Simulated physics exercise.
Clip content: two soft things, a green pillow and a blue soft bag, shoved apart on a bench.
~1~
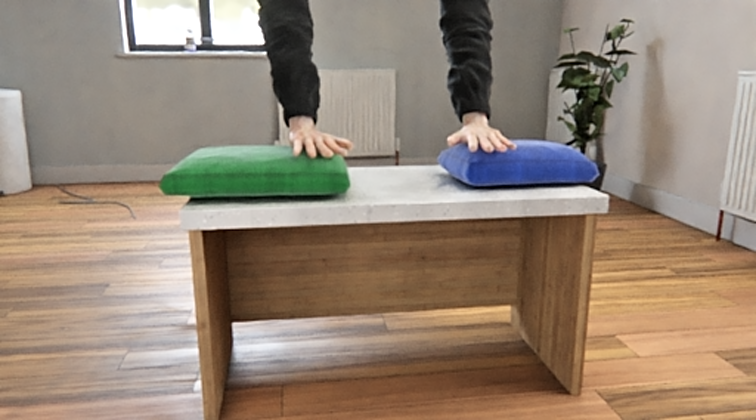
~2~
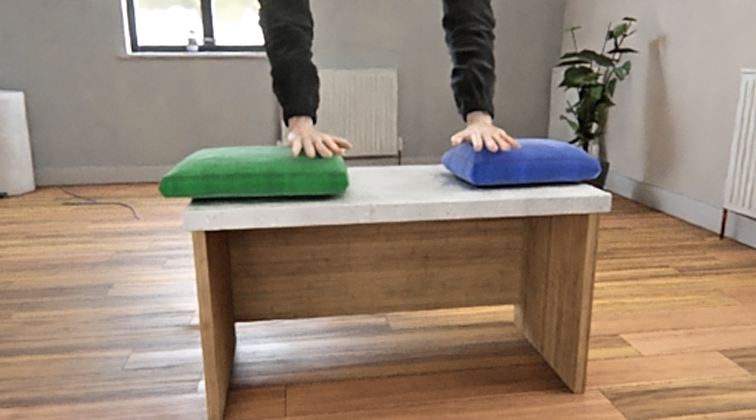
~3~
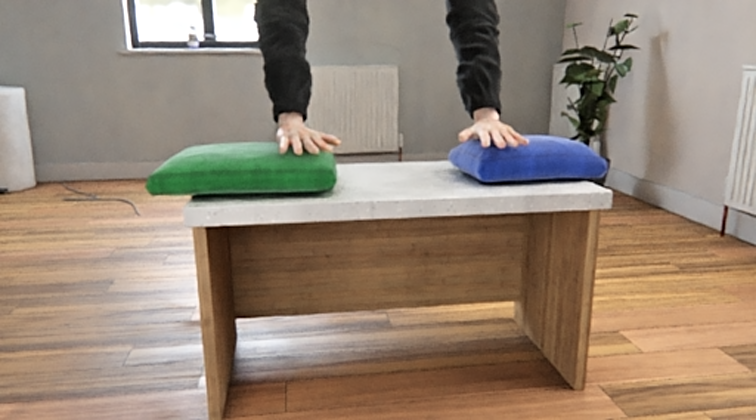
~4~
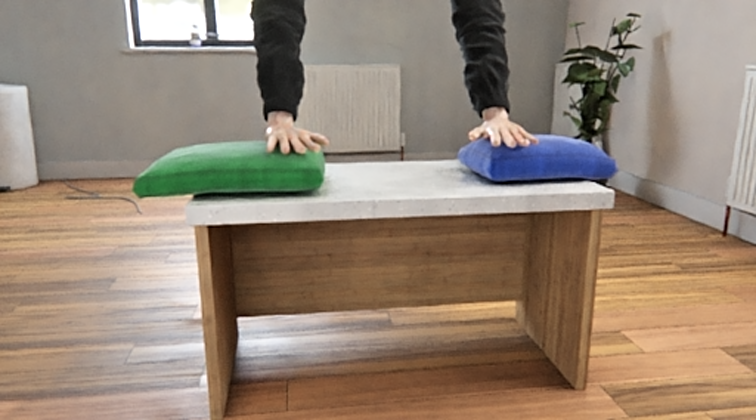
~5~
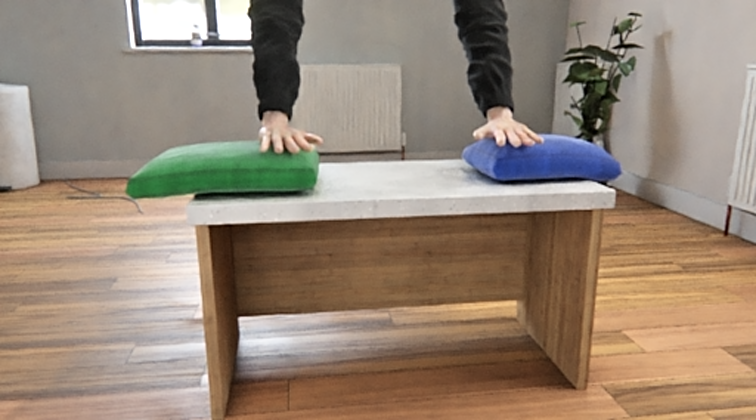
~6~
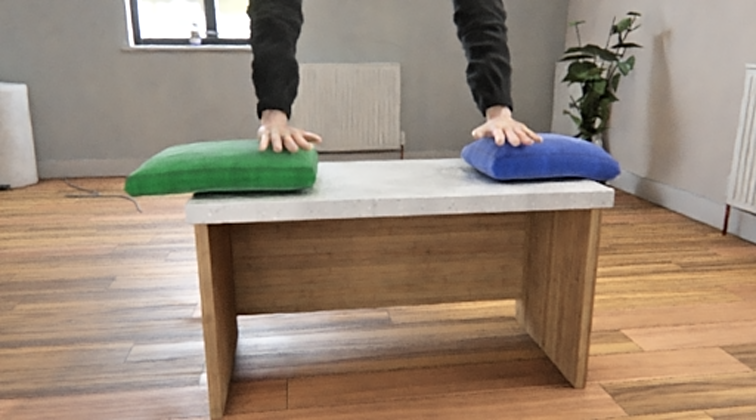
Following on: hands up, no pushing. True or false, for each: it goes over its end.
One by one, the green pillow false, it stays; the blue soft bag false, it stays.
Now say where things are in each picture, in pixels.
Pillow tip (173, 180); soft bag tip (581, 168), in the first frame.
Pillow tip (173, 182); soft bag tip (584, 166), in the second frame.
Pillow tip (161, 179); soft bag tip (590, 165), in the third frame.
Pillow tip (148, 182); soft bag tip (600, 166), in the fourth frame.
Pillow tip (142, 182); soft bag tip (604, 167), in the fifth frame.
Pillow tip (141, 180), about a third past the edge; soft bag tip (603, 167), a small part past the edge, in the sixth frame.
Then, 0.60 s later than the last view, pillow at rest; soft bag at rest.
Finally, pillow at rest; soft bag at rest. The green pillow holds its place and the blue soft bag stays up there.
